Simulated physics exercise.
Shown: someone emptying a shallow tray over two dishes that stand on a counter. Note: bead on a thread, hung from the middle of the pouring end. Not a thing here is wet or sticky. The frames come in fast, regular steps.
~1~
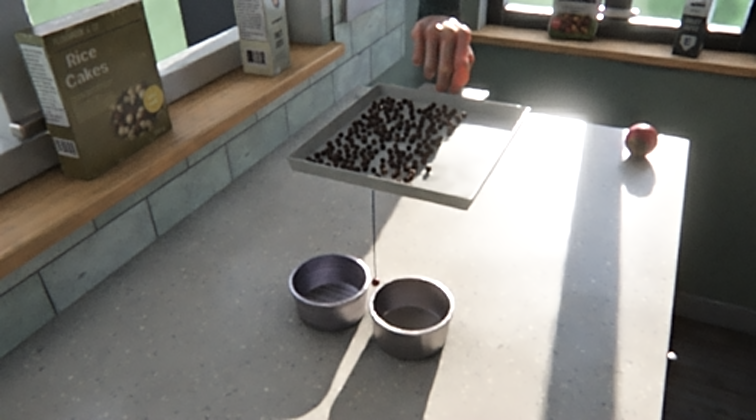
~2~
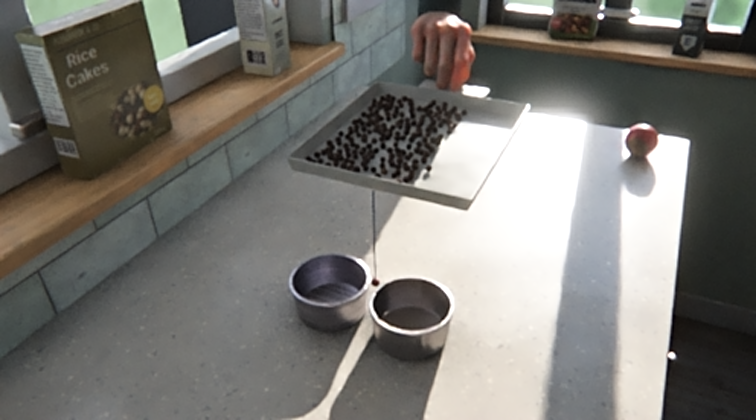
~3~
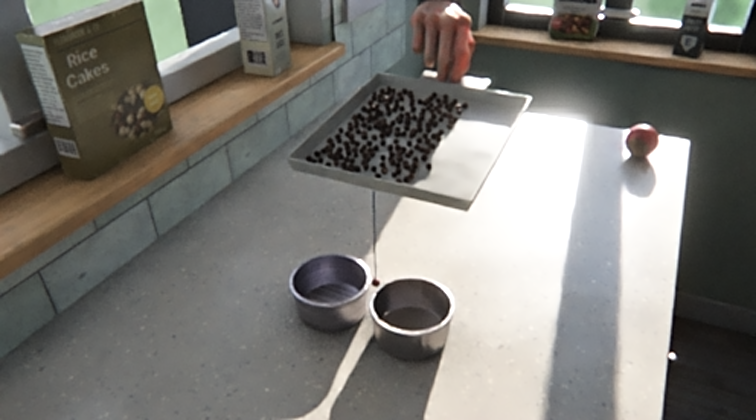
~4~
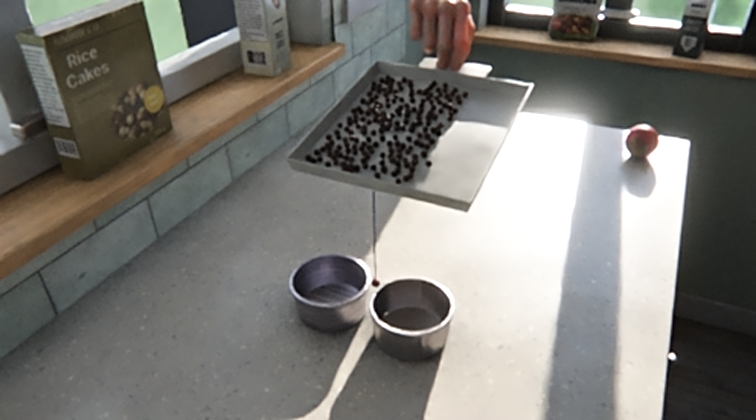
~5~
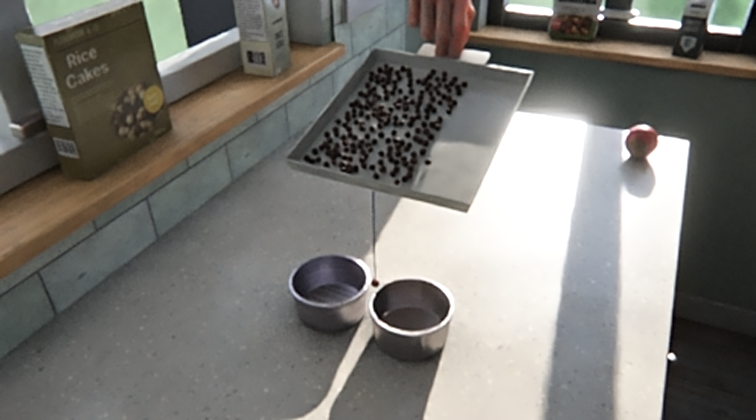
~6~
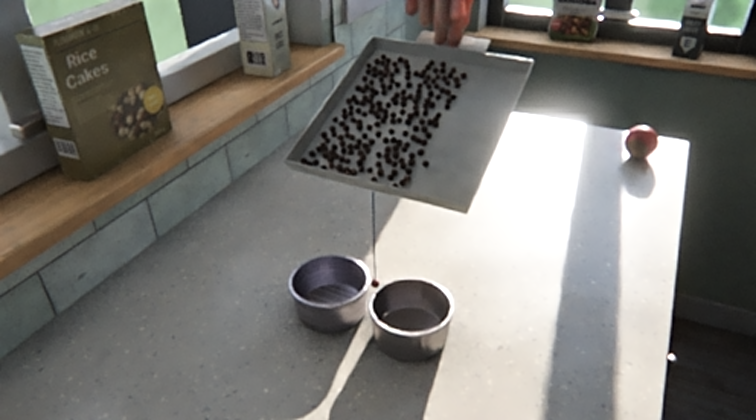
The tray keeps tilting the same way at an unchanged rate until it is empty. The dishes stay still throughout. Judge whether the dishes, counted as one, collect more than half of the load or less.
Catch is a minority.
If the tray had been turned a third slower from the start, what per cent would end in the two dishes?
Around 20 percent.
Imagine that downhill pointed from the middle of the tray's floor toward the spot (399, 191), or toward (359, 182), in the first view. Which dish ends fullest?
Note: Place 1, the dish at the right; place 2, the dish at the left.
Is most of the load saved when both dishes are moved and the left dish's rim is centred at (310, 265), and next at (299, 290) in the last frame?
Short of half and then the bulk of it.
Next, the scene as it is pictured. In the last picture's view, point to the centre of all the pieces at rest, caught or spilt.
Somewhere around (339, 388) in the last picture.
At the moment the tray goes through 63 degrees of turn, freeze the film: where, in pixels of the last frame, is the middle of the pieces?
Load centre: Approx. (362, 175).
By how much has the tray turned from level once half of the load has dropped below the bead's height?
105°, roughly.
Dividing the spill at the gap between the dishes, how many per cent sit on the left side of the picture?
It comes to near 70 percent of the spill.
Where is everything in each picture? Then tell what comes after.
In the first frame, corners of the pouring end at (291, 156) and (468, 196), level; middle of the load at (390, 136), allspice berries; left dish at (311, 314); right dish at (395, 342); bead on its thread at (375, 282).
In the second frame, corners of the pouring end at (291, 156) and (468, 197), level; middle of the load at (390, 134).
In the third frame, corners of the pouring end at (291, 156) and (468, 198), tipped barely, level across its low end; middle of the load at (390, 130).
In the fourth frame, corners of the pouring end at (290, 157) and (468, 199), tipped a little, level across its low end; middle of the load at (390, 124).
In the fifth frame, corners of the pouring end at (289, 158) and (467, 201), tipped a little, level across its low end; middle of the load at (388, 119).
In the sixth frame, corners of the pouring end at (288, 159) and (467, 203), tipped clearly, level across its low end; middle of the load at (386, 116), most on the move; left dish at (311, 315); right dish at (394, 343).
Soon, tray tipped steeply; nearly all on the tray; a stray few outside both; a small part in the air.
A while on, tray tipped past a quarter turn; about a quarter on the tray; a stray few in the right dish; a stray few in the left dish; about a quarter outside both; about half in the air.
Towards the end, tray tipped past a quarter turn; a small part in the right dish; a stray few in the left dish; most outside both.
Finally, tray tipped past a quarter turn; a small part in the right dish; a stray few in the left dish; most outside both.
